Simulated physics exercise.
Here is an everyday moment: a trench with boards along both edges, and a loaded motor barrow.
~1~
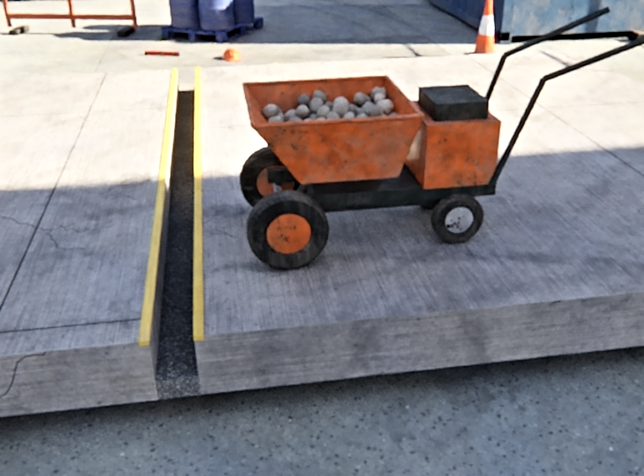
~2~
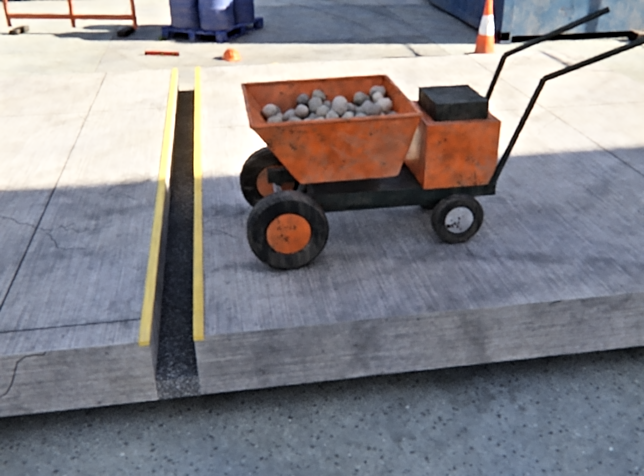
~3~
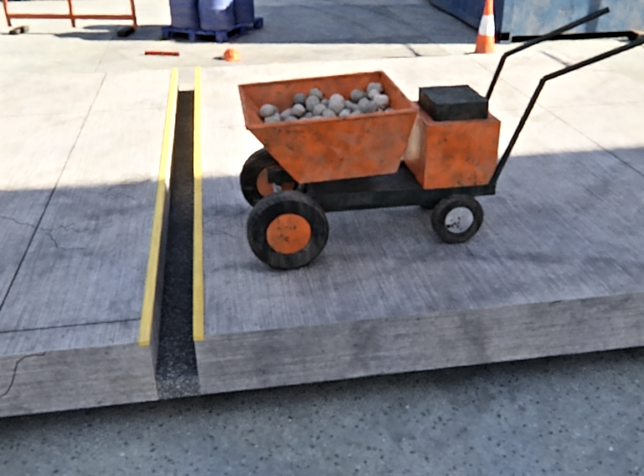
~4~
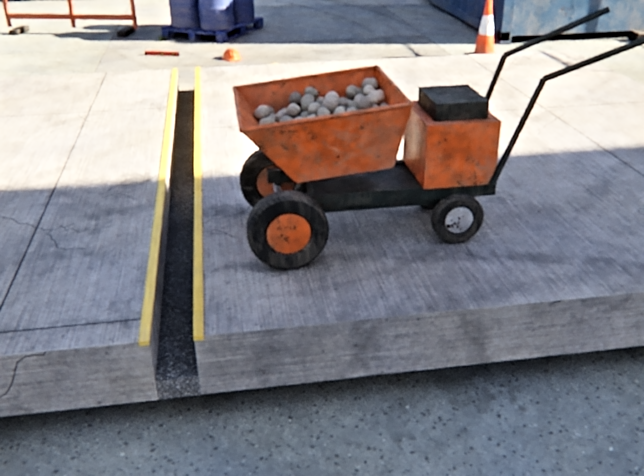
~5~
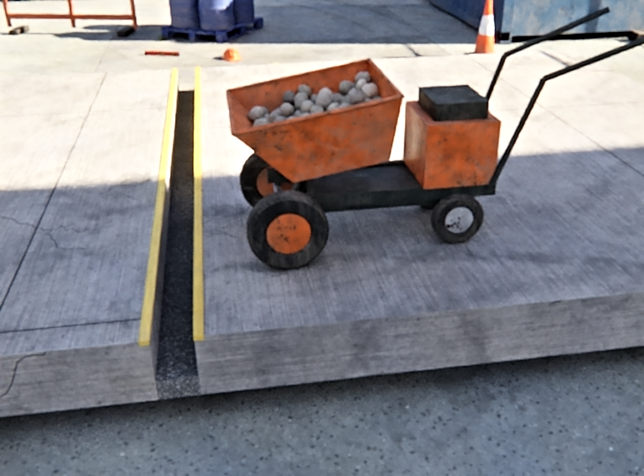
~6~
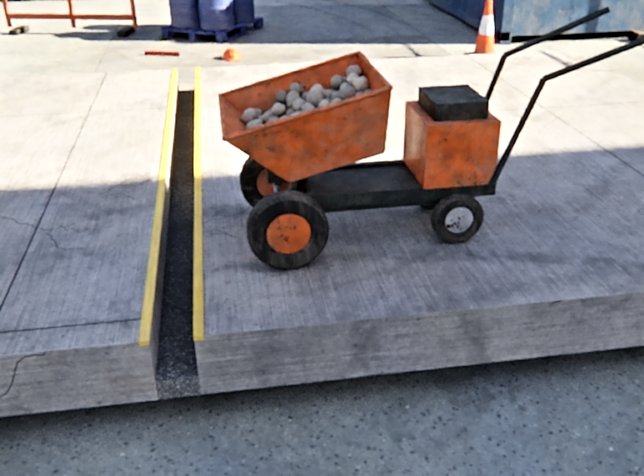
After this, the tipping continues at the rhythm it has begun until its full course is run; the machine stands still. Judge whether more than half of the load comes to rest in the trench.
It does not; less than half does.
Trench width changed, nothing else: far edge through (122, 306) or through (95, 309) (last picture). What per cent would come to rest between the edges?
First case 60 %, second case 90 %.
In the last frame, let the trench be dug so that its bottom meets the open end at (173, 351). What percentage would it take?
Something close to 20 per cent.
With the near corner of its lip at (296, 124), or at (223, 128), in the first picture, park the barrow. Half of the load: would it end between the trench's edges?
Case one - a majority; case two - a minority.
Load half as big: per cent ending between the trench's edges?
About 20 per cent.
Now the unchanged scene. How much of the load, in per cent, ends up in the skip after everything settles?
0 %, about.
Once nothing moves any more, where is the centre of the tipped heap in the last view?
I'd mark it at roughly (123, 244).
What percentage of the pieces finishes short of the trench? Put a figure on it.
Roughly 0 per cent of the load.
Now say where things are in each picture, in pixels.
The first frame shows lip of the skip (253, 126), level; top of the load (340, 110), river pebbles; first edge of the trench (198, 299); far edge (148, 304), the trench under half as wide as the skip, and about as deep as wide.
The second frame shows lip of the skip (252, 127), level; top of the load (339, 110).
The third frame shows lip of the skip (248, 128), tipped barely; top of the load (347, 116).
The fourth frame shows lip of the skip (241, 131), tipped a little; top of the load (342, 113).
The fifth frame shows lip of the skip (234, 134), tipped a little; top of the load (347, 104).
The sixth frame shows lip of the skip (224, 139), tipped a little; top of the load (346, 97); first edge of the trench (198, 299); far edge (148, 304).
Just after the last frame, skip tipped steeply; every one in the skip.
A moment on, skip tipped steeply; the larger part in the skip; just a few in or heaped over the trench; about a tenth beyond it; about a tenth falling.
Further on, skip tipped right over; roughly a quarter in the skip; about a tenth in or heaped over the trench; roughly two thirds beyond it.
When it is over, skip tipped right over; roughly a quarter in or heaped over the trench; the larger part beyond it.
